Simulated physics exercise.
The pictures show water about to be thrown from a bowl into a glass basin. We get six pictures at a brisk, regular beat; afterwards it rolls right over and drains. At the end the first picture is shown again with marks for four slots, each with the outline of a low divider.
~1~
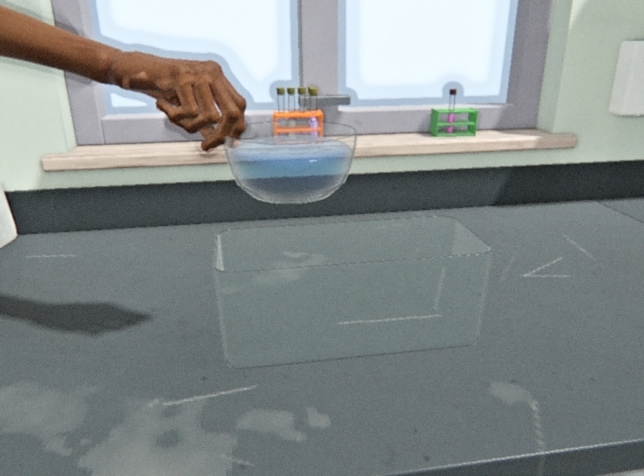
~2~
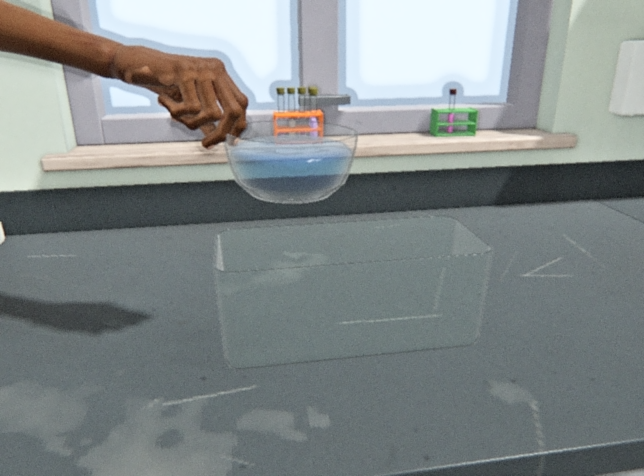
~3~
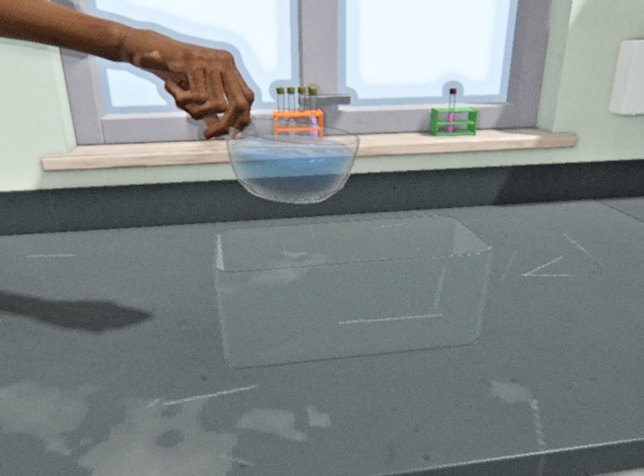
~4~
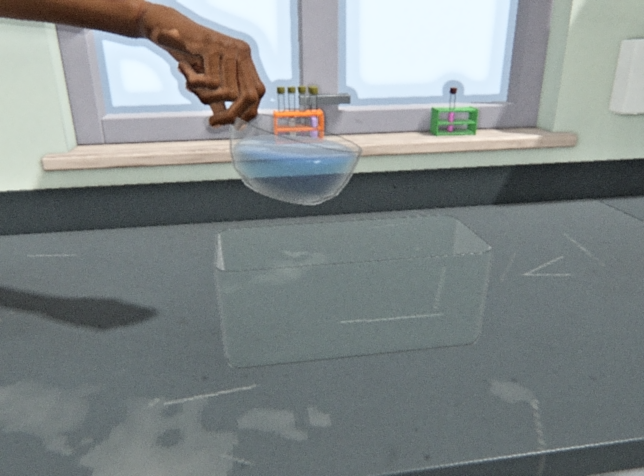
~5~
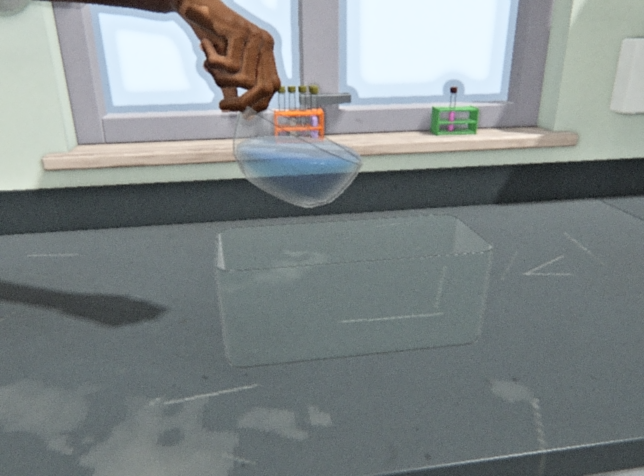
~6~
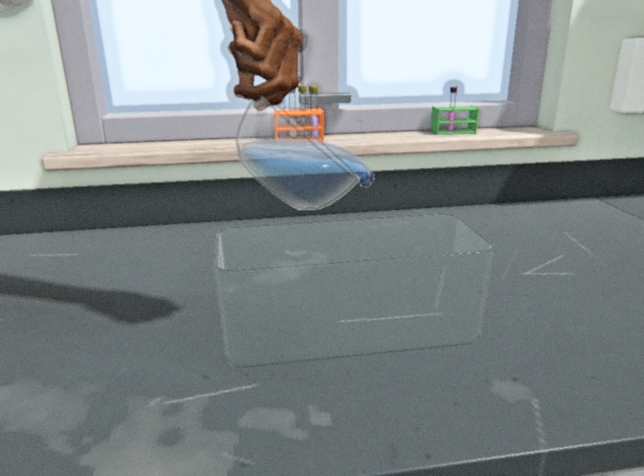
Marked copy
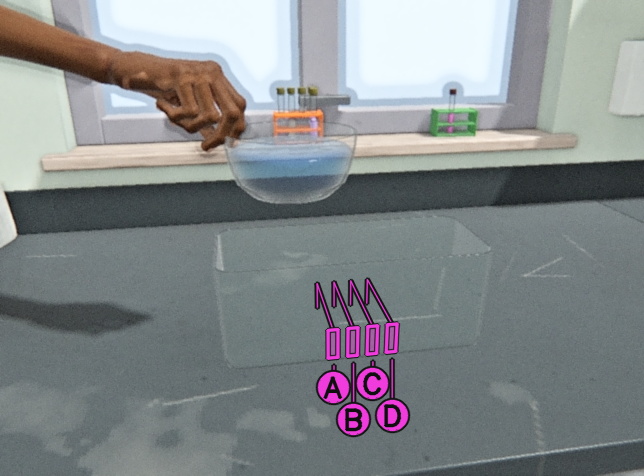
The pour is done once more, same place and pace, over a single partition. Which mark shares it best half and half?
Take D.
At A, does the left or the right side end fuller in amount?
The right side.
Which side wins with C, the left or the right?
The right one.
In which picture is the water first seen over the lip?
Picture 5.
On the marked copy, A at (333, 365); B at (353, 363); C at (372, 361); D at (392, 359).
If A is chosen, about 12 % ends left of the wall and 88 % right of it.
If B is chosen, about 14 % ends left of the wall and 85 % right of it.
If C is chosen, about 31 % ends left of the wall and 69 % right of it.
If D is chosen, about 51 % ends left of the wall and 48 % right of it.
